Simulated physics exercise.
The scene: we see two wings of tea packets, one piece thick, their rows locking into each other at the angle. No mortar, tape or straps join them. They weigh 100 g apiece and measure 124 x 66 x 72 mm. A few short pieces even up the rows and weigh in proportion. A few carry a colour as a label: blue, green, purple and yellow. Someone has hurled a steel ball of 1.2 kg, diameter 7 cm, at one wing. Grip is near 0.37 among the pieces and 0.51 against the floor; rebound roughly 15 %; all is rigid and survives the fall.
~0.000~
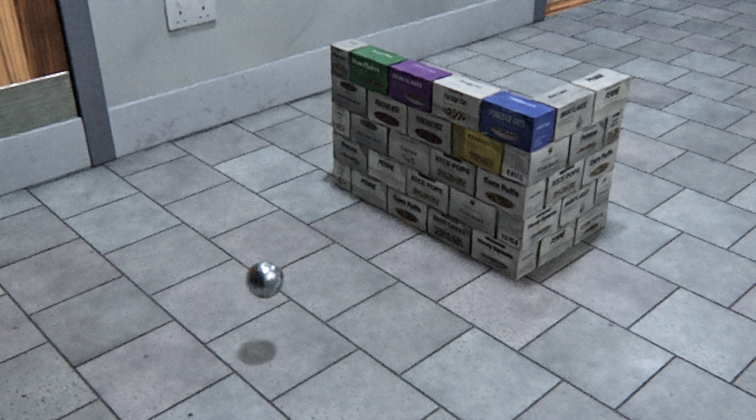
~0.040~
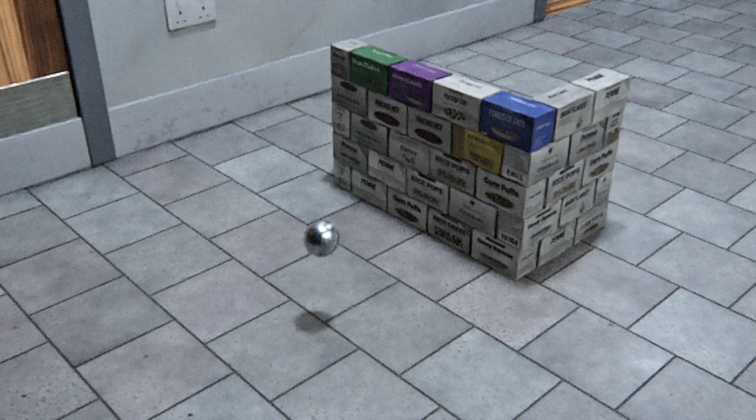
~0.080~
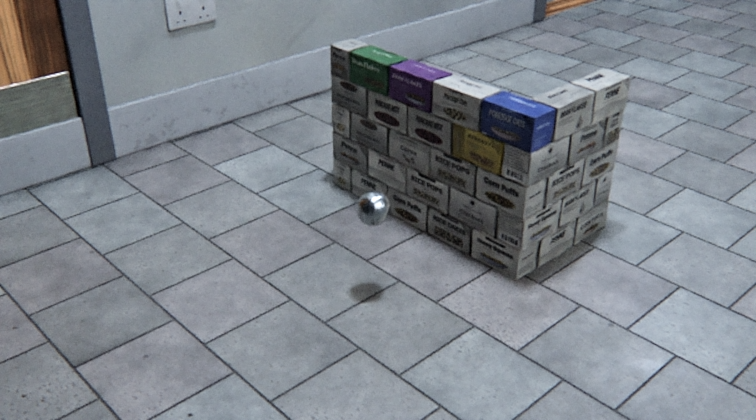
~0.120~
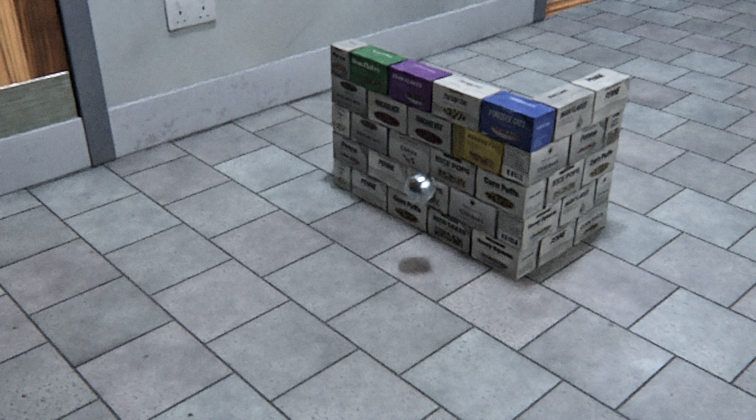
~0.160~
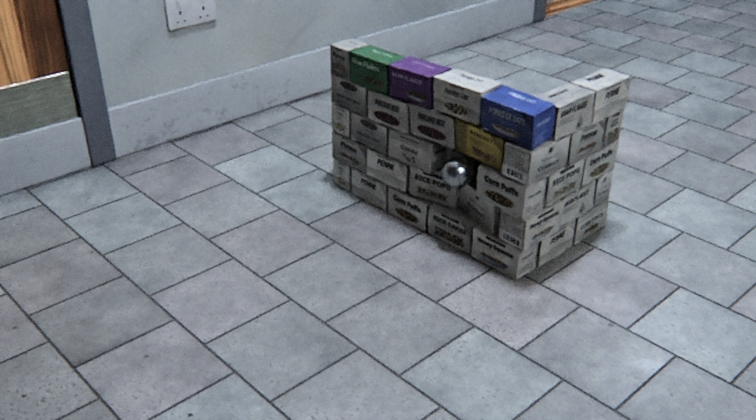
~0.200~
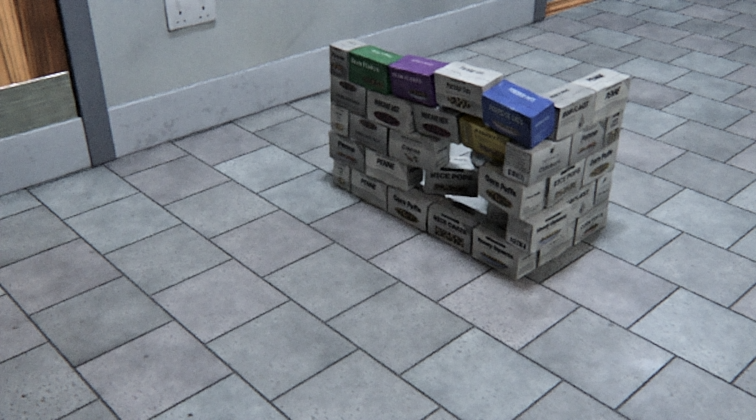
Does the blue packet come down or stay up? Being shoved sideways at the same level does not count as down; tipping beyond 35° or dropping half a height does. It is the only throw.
In the end the blue packet stays up.
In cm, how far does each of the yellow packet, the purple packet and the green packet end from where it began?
About: Yellow 22, purple 32, green 34.
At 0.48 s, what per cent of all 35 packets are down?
10 per cent by then.
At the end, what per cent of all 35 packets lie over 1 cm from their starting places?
35 per cent.
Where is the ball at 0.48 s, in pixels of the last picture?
Near (622, 153).
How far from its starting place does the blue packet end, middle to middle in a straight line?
About 4 cm.
After 0.48 s, ball still moving; 4 of the 35 packets down; blue packet 4° from how it stood; yellow packet on its side.
After 1.16 s, ball still moving; 8 of the 35 packets down; blue packet 37 mm from its place; yellow packet on its side.
In the end (2.4 s), ball rolling away; 10 of the 35 packets down; blue packet 38 mm from its place; green packet upside down; purple packet on its side. From the last view, middles, blue packet near (534, 127), green packet near (342, 224).
